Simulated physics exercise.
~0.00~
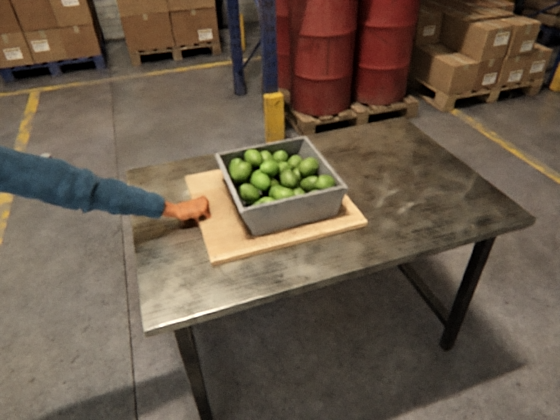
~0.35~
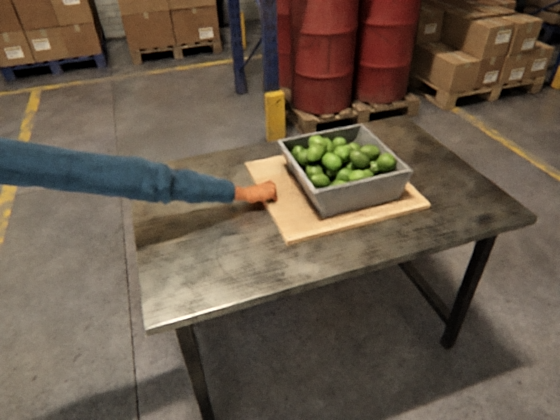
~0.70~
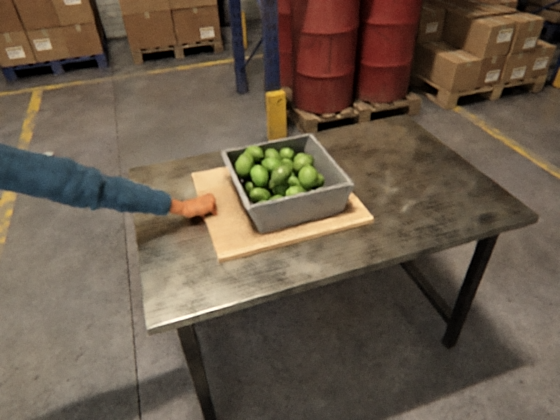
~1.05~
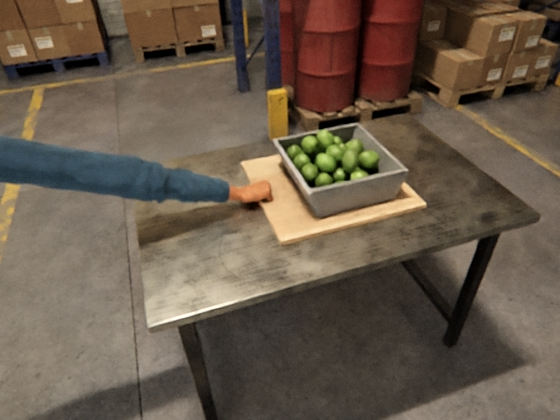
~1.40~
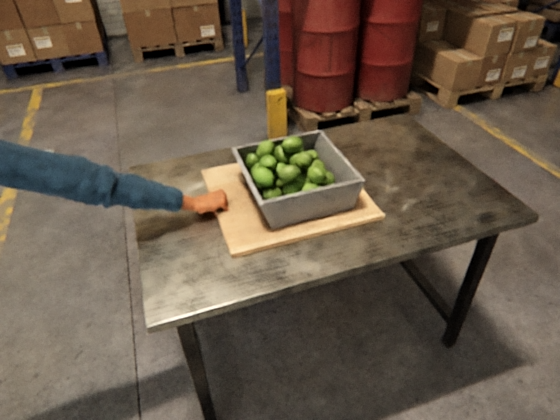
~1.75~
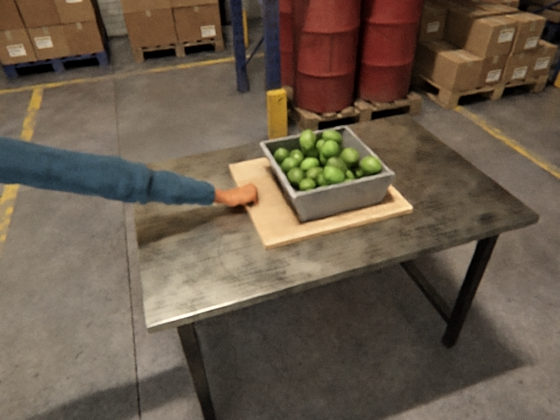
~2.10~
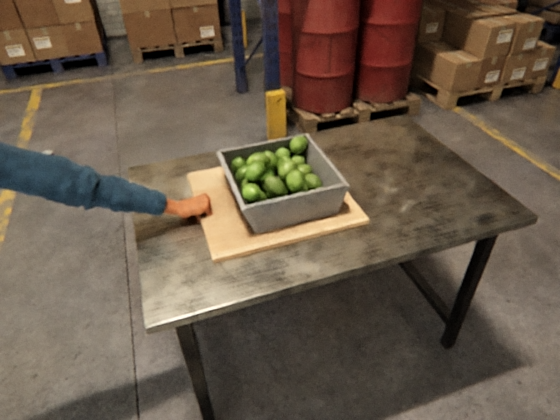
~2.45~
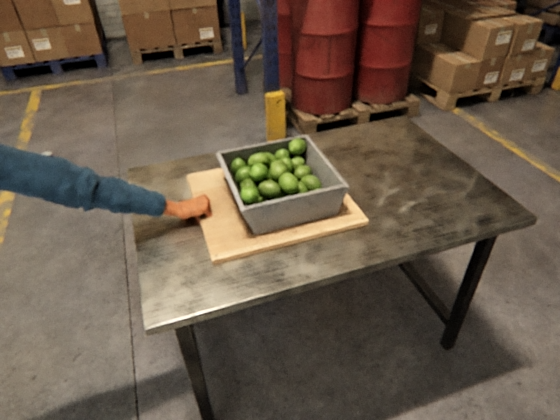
A wooden board carrying a grey tray of green limes sits on a worn metal table in a warehouse, with a blue-sleeved arm reaching from the left to grip its edge. The hand pushes the board a short way to the right, then draws it back to the left. It slides the board out and back again, and then a third time, while the limes shift and resettle inside the tray. Finally the board rests near its starting place, the hand still on it, with the limes all still in the tray.
